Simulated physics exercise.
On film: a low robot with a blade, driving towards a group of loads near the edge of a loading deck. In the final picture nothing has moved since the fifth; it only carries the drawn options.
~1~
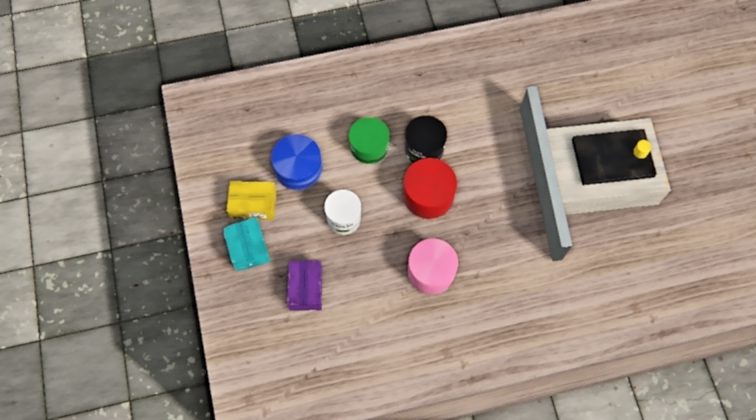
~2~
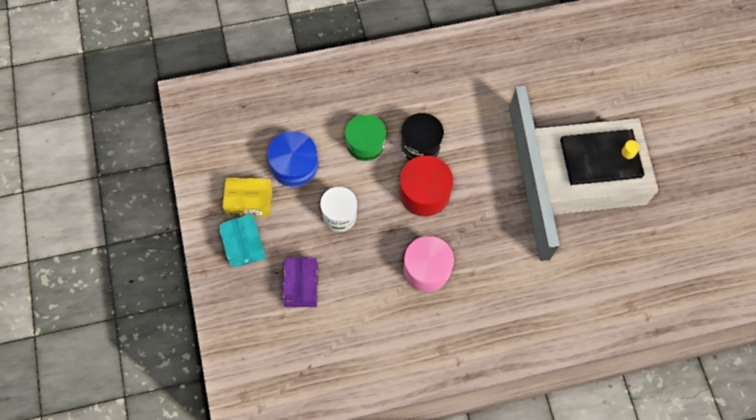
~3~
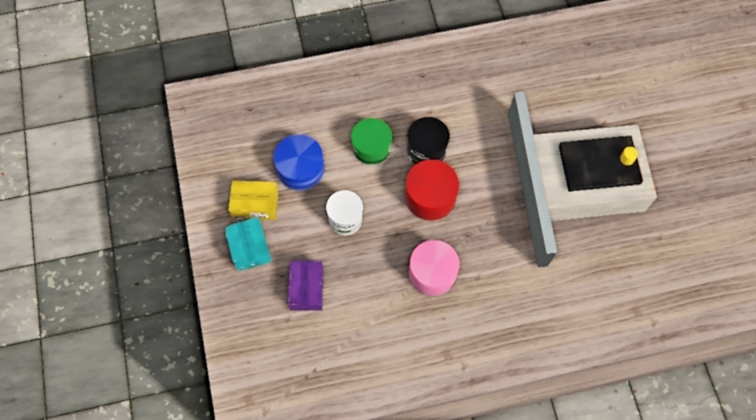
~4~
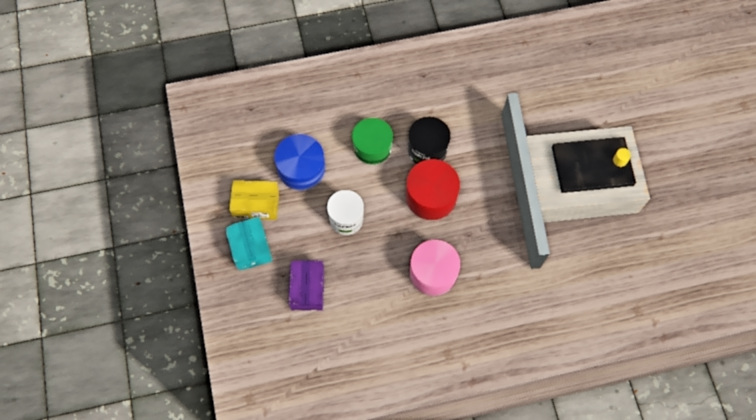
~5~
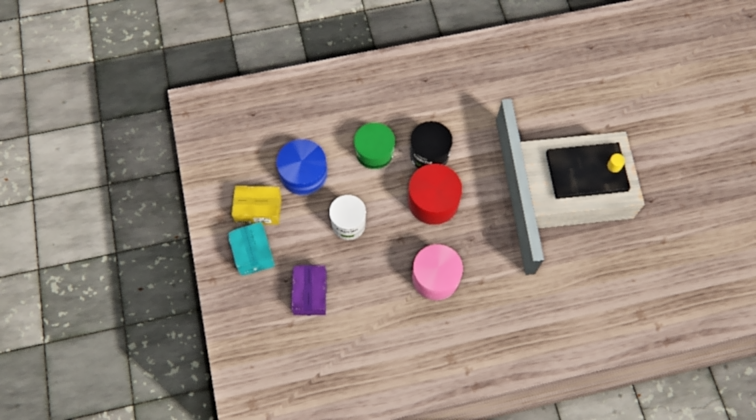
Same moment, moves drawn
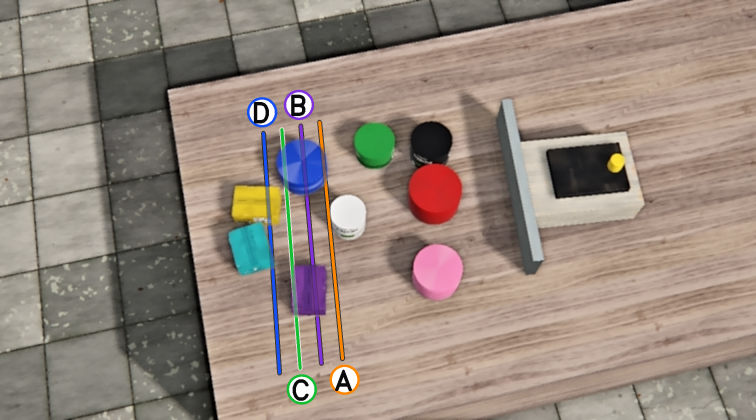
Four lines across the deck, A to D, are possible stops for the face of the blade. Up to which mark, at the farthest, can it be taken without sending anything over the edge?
It should halt at D.
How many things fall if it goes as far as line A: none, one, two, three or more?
In all, none.
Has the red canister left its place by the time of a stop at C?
By then, yes.
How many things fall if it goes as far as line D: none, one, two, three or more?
The count is none.
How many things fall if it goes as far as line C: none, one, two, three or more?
The count is none.
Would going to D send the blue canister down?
No.
On the copy, A at (330, 233); B at (310, 238); C at (290, 242); D at (271, 246).
On D. First, robot (495, 189); green pail (357, 146); pink canister (412, 276).
Then, robot (404, 208); purple parcel (280, 294); green pail (306, 126).
Finally, robot (333, 223); yellow parcel (194, 211); purple parcel (208, 301); nothing has fallen.
By contrast, A is safe but short; B is safe but short; C is safe but short.
